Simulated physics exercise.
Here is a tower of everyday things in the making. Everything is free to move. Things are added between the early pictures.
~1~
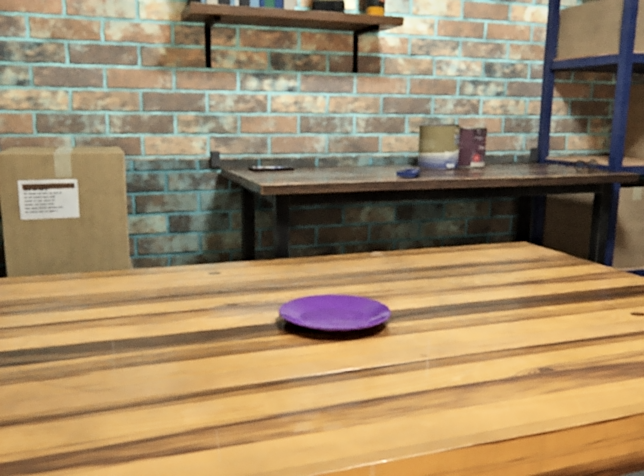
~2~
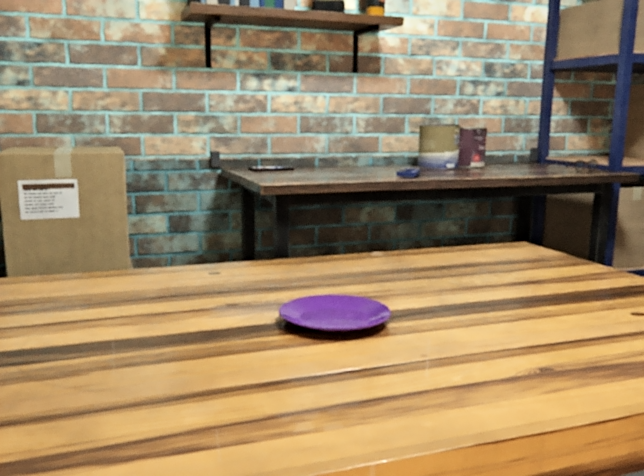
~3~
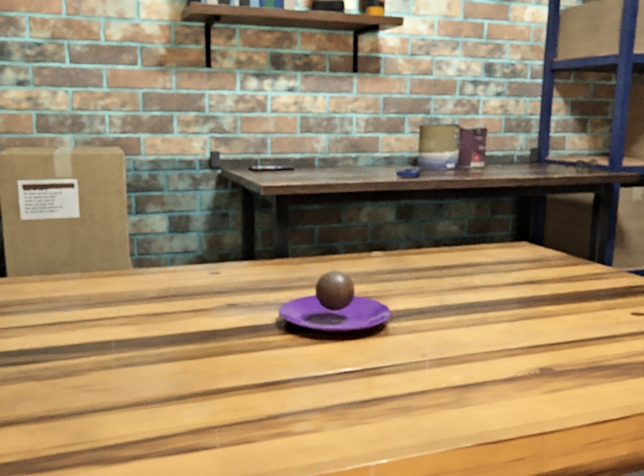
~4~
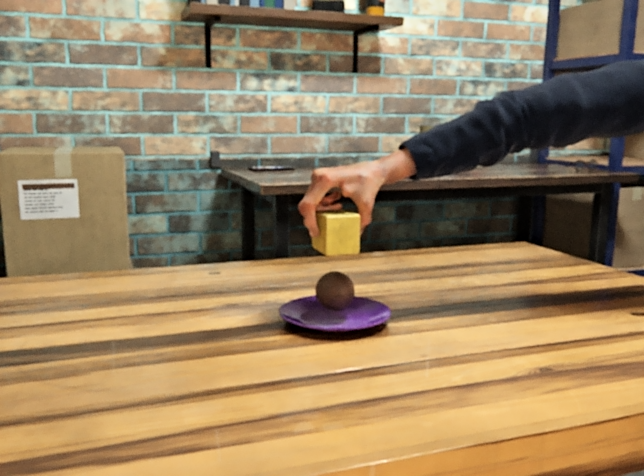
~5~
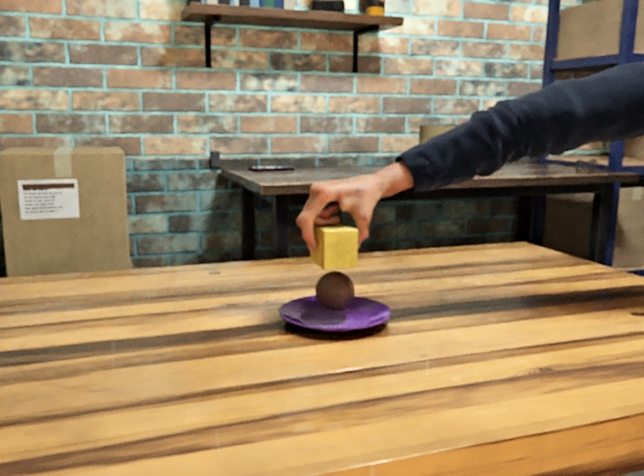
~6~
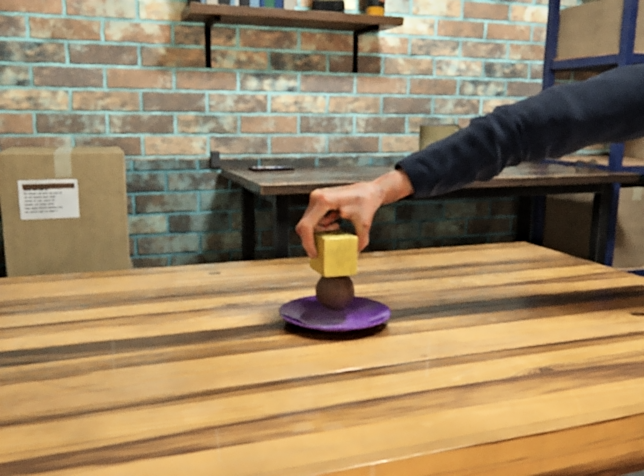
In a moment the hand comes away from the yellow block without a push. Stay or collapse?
As it turns out, it gives way.
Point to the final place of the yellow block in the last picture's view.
At about (218, 314).
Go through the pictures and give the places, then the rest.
The last thing is not in view yet; purple plate (335, 316), in the first frame.
The last thing is not in view yet; purple plate (335, 316), in the second frame.
The last thing is not in view yet; purple plate (335, 316), in the third frame.
On its way; yellow block (335, 232); purple plate (335, 316), in the fourth frame.
On its way; yellow block (333, 245); purple plate (335, 316), in the fifth frame.
In place under the hand; yellow block (333, 253); purple plate (335, 316), in the sixth frame.
Then, 0.50 s after the last picture, yellow block now fallen.
Then, 0.60 s after the last picture, things are still on the move.
Then, 1.30 s after the last picture, nothing new.
At rest, fallen, yellow block; the other 2 in place. Seen from the same camera at the end, yellow block near (218, 314). The pile loses its balance.
